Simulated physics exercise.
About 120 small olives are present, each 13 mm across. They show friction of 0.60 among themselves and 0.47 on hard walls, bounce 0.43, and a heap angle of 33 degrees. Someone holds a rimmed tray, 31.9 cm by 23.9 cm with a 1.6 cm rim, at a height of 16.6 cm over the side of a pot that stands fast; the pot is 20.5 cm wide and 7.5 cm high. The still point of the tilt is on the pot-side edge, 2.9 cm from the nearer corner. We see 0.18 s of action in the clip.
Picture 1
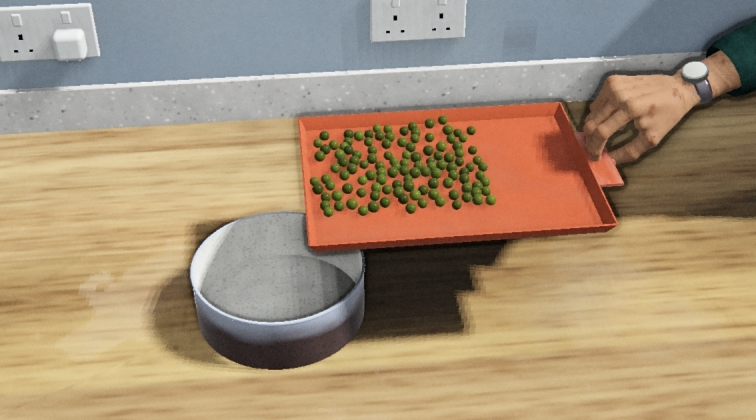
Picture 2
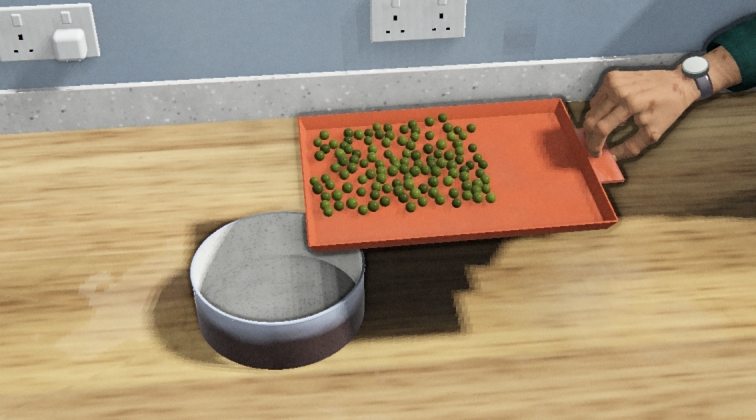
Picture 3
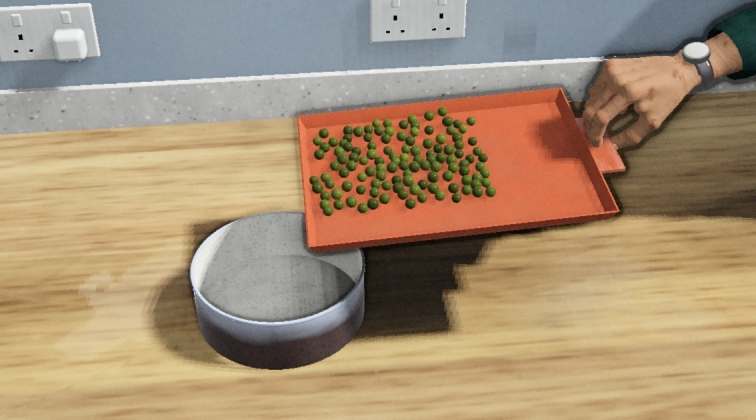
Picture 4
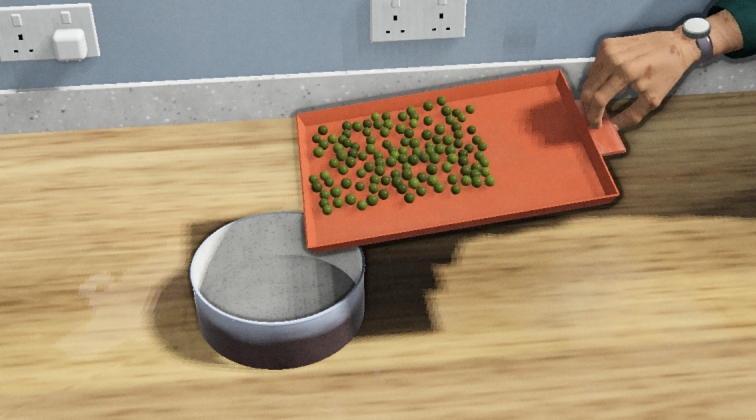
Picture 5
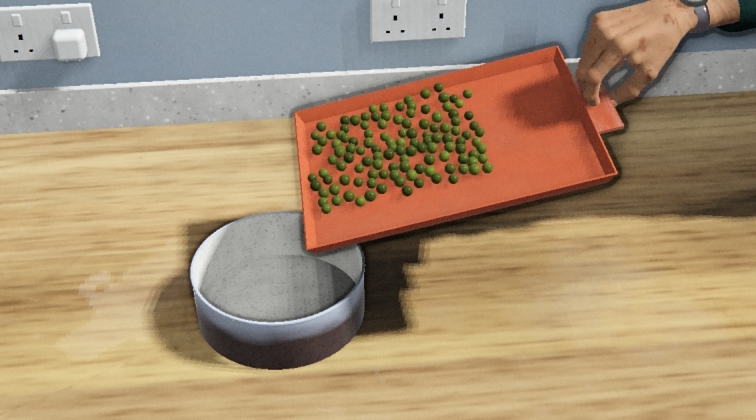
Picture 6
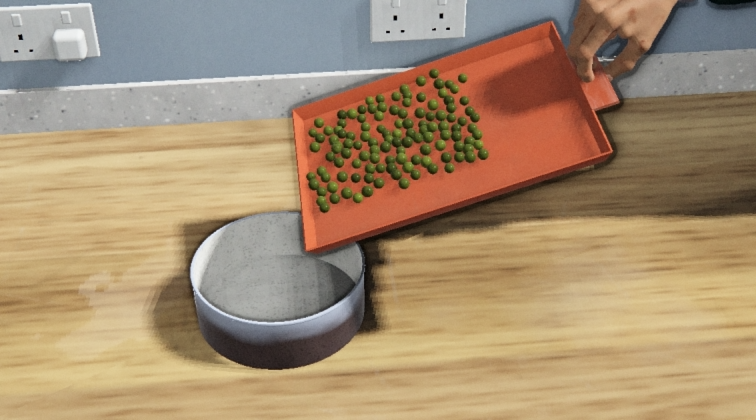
A hand lifts the right side of a red tray holding small green olives.
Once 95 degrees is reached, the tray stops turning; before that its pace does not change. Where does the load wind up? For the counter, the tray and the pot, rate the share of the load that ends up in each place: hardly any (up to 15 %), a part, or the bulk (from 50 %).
Share of the load - the counter: A part, the left on the tray: Hardly any, the pot: The bulk.
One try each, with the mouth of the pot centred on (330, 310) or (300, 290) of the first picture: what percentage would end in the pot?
Roughly 40 and 65 percent.
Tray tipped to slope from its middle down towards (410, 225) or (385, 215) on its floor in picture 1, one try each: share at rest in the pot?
Around 0 % for the first direction, around 25 % for the second.
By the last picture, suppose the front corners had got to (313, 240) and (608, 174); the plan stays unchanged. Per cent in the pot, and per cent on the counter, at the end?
Pot 70, counter 30.
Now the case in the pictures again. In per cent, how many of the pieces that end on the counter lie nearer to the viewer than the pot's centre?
Near 60 in a hundred.
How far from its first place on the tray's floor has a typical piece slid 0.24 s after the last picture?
5 cm.
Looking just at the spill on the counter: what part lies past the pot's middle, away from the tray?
I'd put it at close to 100 per cent.
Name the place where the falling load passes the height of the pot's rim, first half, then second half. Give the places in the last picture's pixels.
(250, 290) first, (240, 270) later, roughly.
Then, 0.24 s after the last picture, tilt 58 degrees; the tray holds 100 %, the pot 0 %.
Then, 0.40 s after the last picture, tilt 84 degrees; the tray holds 65 %, the pot 0 %.
Then, 0.68 s after the last picture, tilt 95 degrees; the tray holds 0 %, the pot 75 %.
In the end, counter 25 %, tray 0 %, pot 75 %.
